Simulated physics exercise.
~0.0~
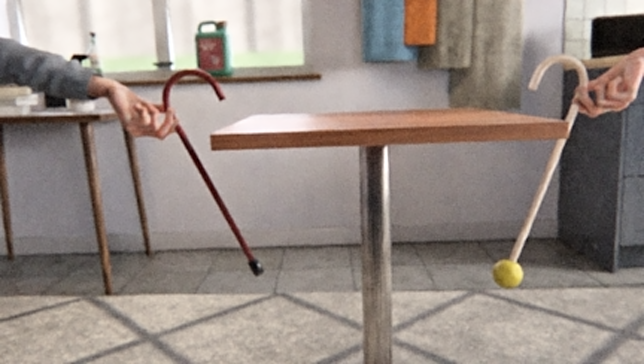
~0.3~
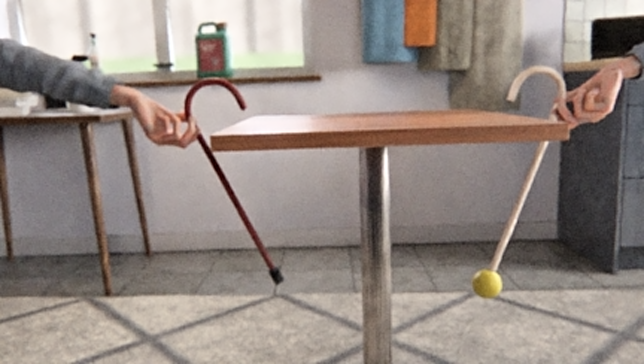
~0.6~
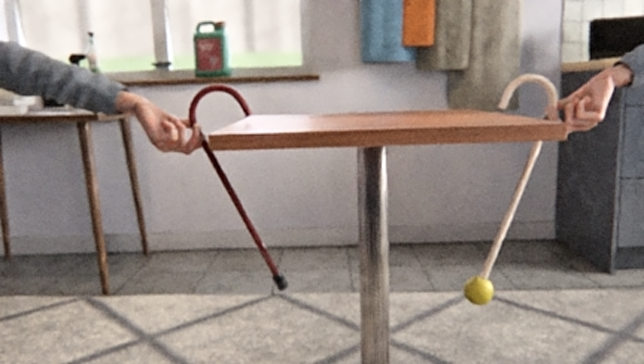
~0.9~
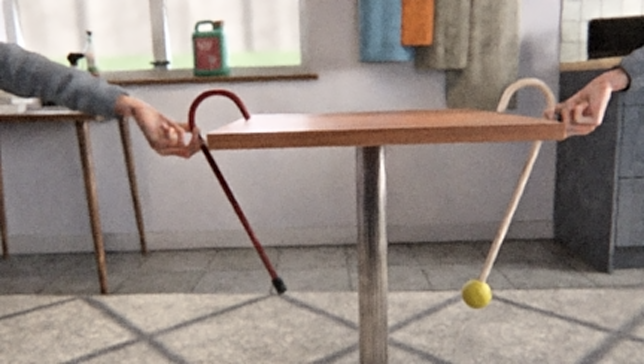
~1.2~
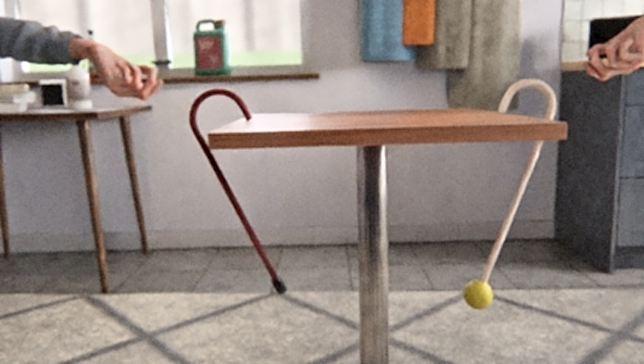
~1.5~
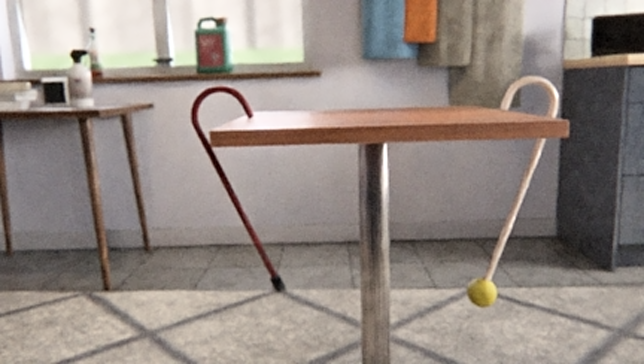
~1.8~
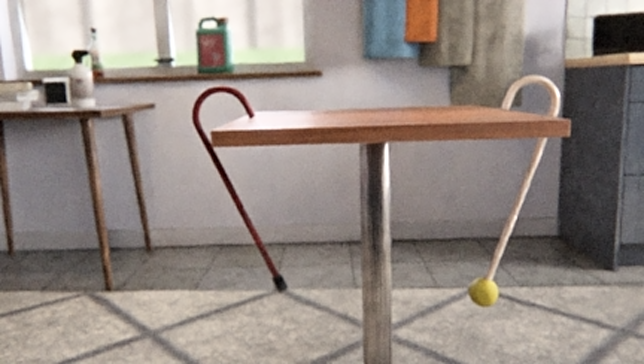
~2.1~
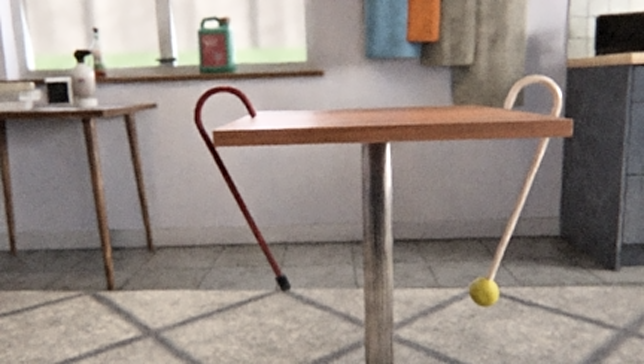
In a kitchen, two hands hooked a red cane over the left edge of a wooden table and a pale stick with a yellow ball-like end over the right, then let go and drew away, and both stayed hanging there.
